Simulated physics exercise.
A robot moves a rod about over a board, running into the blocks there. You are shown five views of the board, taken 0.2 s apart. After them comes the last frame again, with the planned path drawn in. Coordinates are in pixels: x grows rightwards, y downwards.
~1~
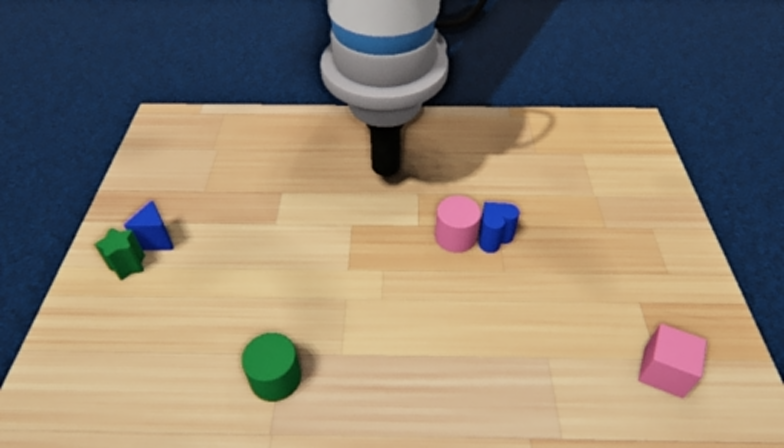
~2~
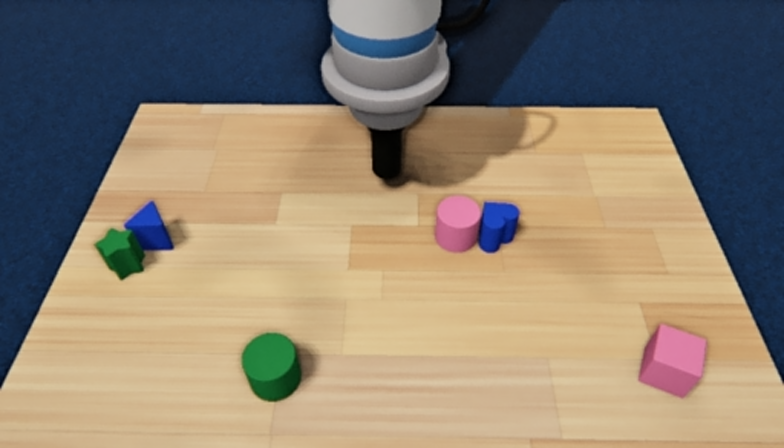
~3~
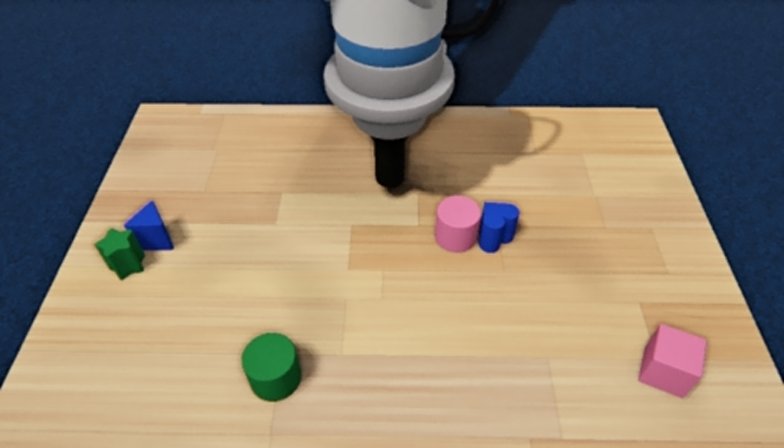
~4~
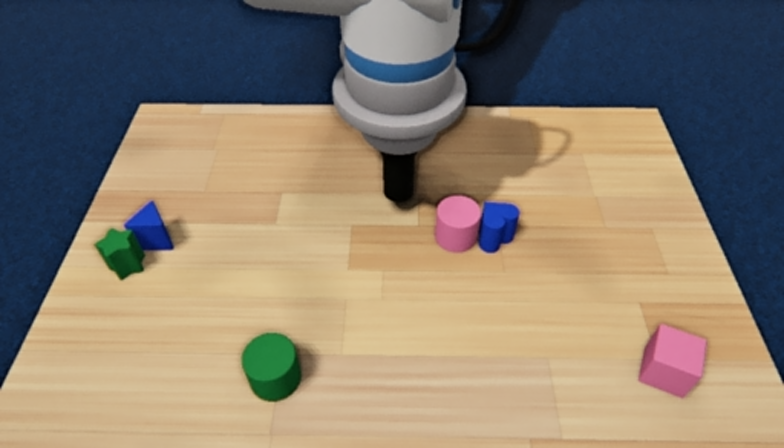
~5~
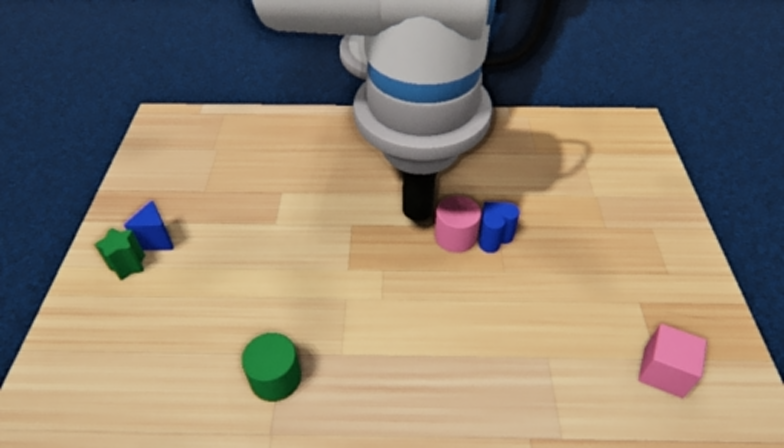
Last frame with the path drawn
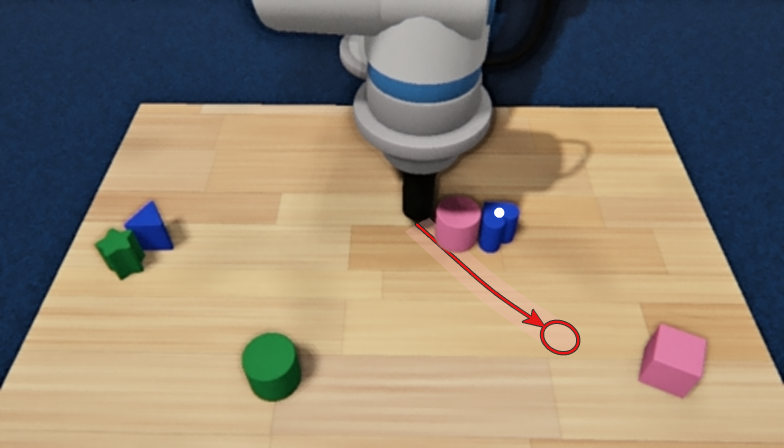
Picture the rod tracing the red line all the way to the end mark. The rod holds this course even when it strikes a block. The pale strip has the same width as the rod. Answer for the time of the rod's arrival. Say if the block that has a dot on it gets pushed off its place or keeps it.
That block gets shifted.
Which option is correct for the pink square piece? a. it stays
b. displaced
a: It stays.
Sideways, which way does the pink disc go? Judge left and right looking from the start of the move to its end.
It slides leftward.
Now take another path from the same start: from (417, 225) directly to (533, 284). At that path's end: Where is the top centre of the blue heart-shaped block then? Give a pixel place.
Most likely (563, 210).
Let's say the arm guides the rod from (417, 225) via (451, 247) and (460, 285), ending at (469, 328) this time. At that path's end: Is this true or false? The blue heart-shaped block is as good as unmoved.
The statement is false.
Drawn move, from (417, 225) via (457, 260) and (503, 299), ending at (560, 337); the dot is on the blue heart-shaped block.
What follows on the original path. One third of the way, rod at (460, 247); pink disc at (501, 231); blue heart-shaped block at (527, 213), turned 40° anticlockwise.
Two thirds of the way, rod at (509, 287); pink disc at (524, 243); blue heart-shaped block at (531, 213), turned 50° anticlockwise.
At the end, rod at (566, 324); pink disc at (524, 243); blue heart-shaped block at (531, 213), turned 50° anticlockwise; pink square piece still.
